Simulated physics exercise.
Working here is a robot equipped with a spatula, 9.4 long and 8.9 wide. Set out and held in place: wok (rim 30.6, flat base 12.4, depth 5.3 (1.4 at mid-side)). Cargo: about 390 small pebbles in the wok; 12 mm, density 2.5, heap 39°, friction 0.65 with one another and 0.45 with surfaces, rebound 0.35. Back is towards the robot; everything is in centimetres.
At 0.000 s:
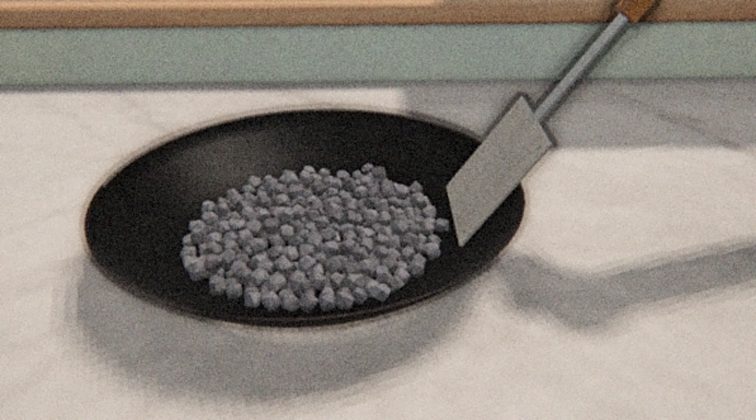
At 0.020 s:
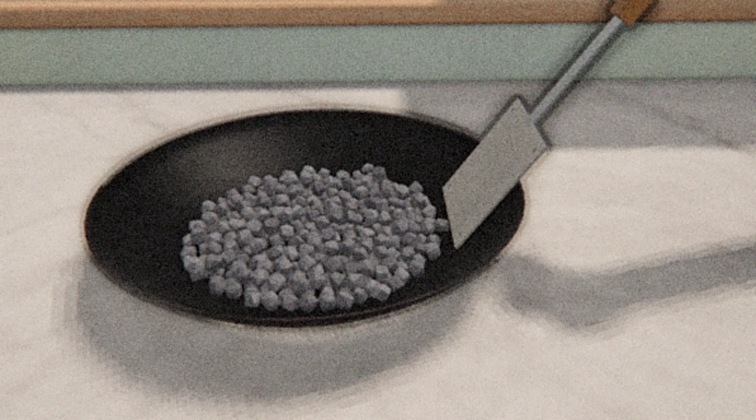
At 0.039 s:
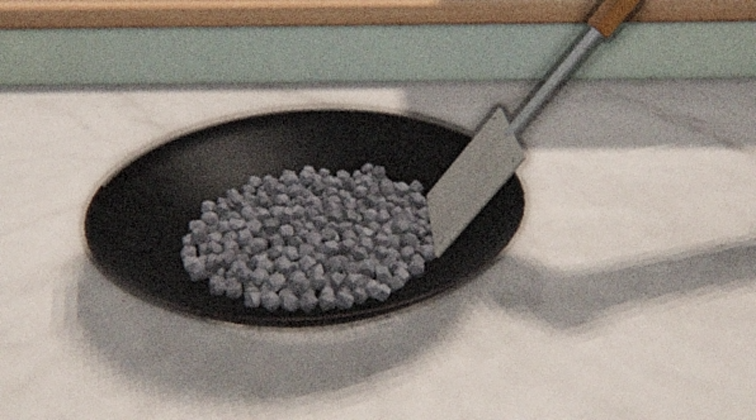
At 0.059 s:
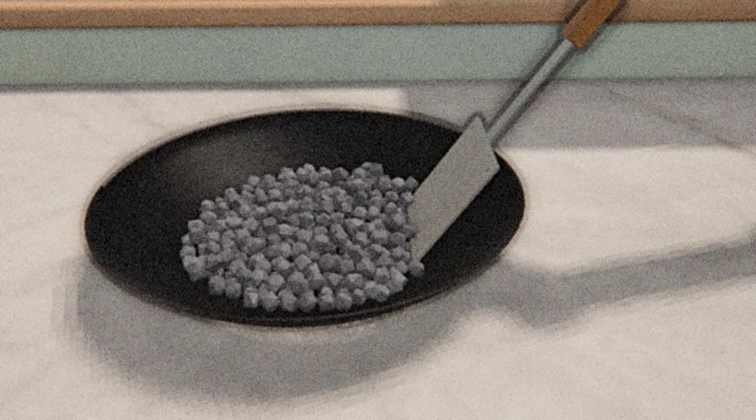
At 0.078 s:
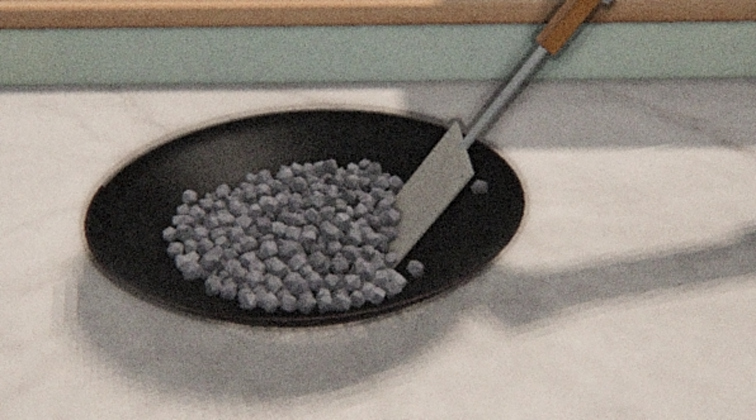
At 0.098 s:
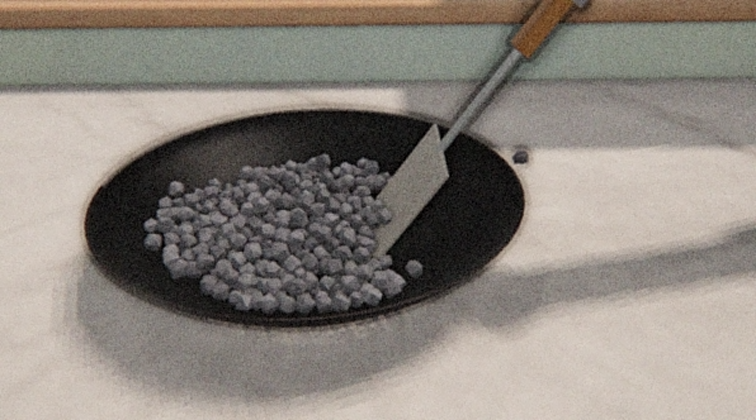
In this clip, a spatula at the right side of a black wok moves left into a pile of small gray pebbles, pushing them leftward, while a stray pebble separates and moves to the wok's right rim.
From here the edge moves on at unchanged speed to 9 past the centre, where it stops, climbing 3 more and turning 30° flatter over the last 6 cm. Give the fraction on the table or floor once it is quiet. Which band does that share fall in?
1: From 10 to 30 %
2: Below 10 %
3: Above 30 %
Answer: 1.
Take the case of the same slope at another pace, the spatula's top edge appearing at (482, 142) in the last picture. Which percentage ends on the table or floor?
Expect some 10 per cent there.
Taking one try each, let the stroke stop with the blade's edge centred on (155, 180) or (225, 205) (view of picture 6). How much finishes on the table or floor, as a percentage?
35 % and 0 %.
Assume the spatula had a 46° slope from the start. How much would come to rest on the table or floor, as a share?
Then about 15 per cent.
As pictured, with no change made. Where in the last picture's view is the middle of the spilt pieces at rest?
I'd point to somewhere close to (24, 246).
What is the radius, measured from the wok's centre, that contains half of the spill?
Roughly 22 cm from the middle.
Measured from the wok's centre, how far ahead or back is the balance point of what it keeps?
The kept load is shifted forward by about 5.5 cm.
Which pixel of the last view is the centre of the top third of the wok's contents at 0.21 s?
Centre: Roughly (183, 201) in the last picture.
After 0.15 s, sloping 55°, highest piece 12 above the table; 390 in the wok, 1 on the blade or in flight.
After 0.21 s, sloping 45°, highest piece 14 above the table; 390 in the wok, 1 on the blade or in flight.
After 0.43 s, sloping 25°, highest piece 13 above the table; 311 in the wok, 61 on the table or floor, 19 on the blade or in flight.
After 1.48 s, sloping 25°, highest piece 6 above the table; 309 in the wok, 82 on the table or floor.
At rest, 309 in the wok, 82 on the table or floor. That is 21 % on the table or floor.
